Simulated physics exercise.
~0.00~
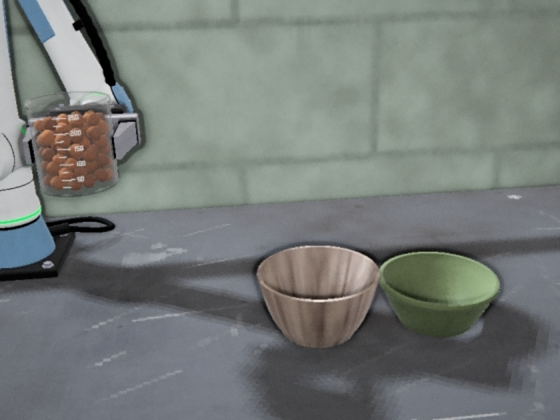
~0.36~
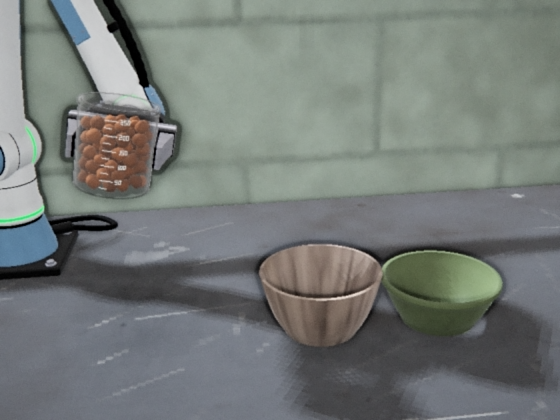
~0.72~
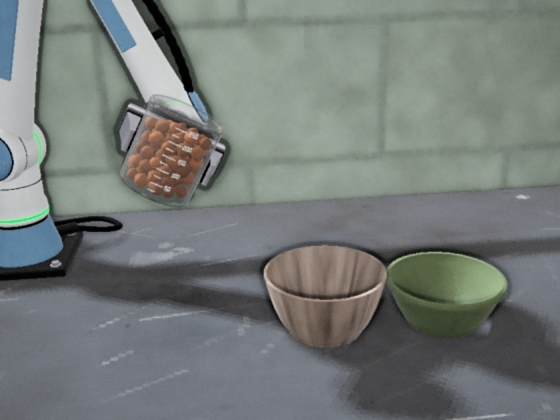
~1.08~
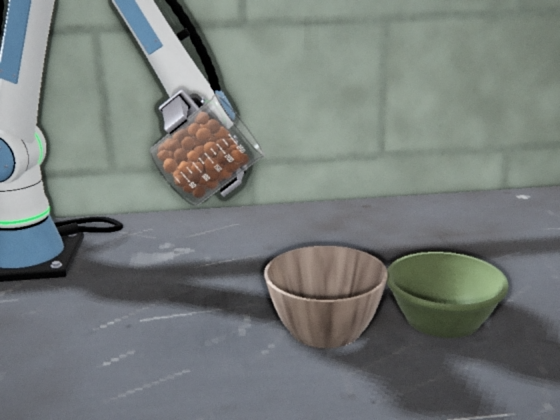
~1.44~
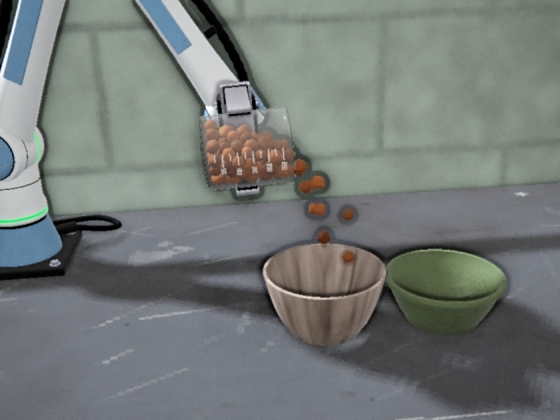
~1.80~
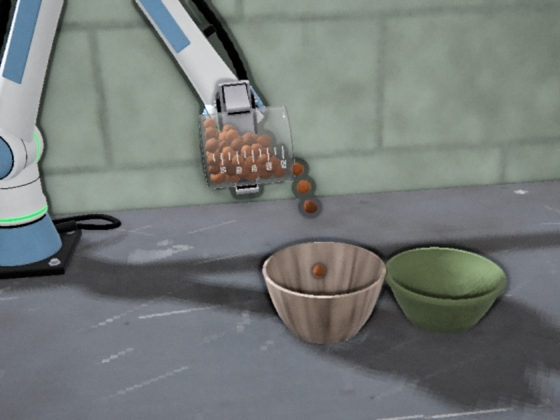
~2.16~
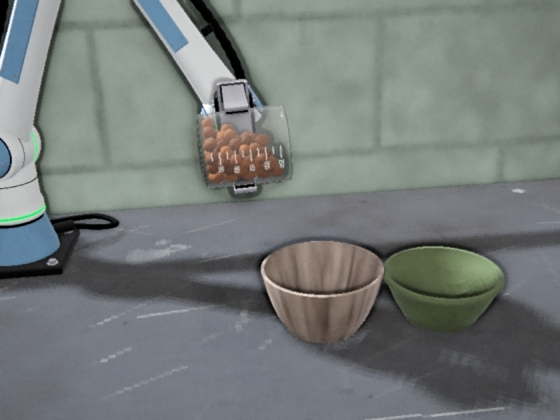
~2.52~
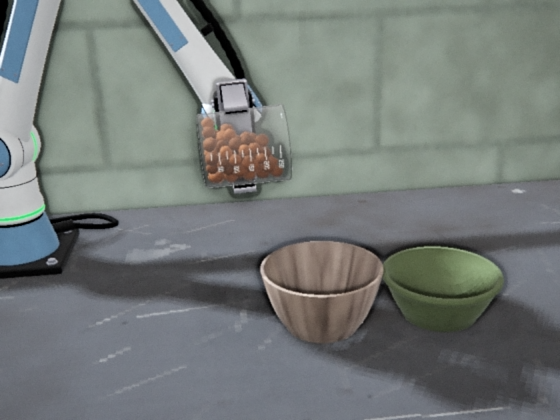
A white and blue robot arm holds a clear cup of round brown nuts at the left, above a scratched grey tabletop before a pale green block wall, seen from the front and slightly above. A brownish, wood-like bowl and a green bowl stand side by side to the right. The arm carries the upright cup rightward, tipping it steadily until it lies on its side. Several nuts spill from its mouth and drop into the brownish bowl. The stream thins and stops, and the arm holds still with most nuts still in the cup and none seen entering the green bowl.
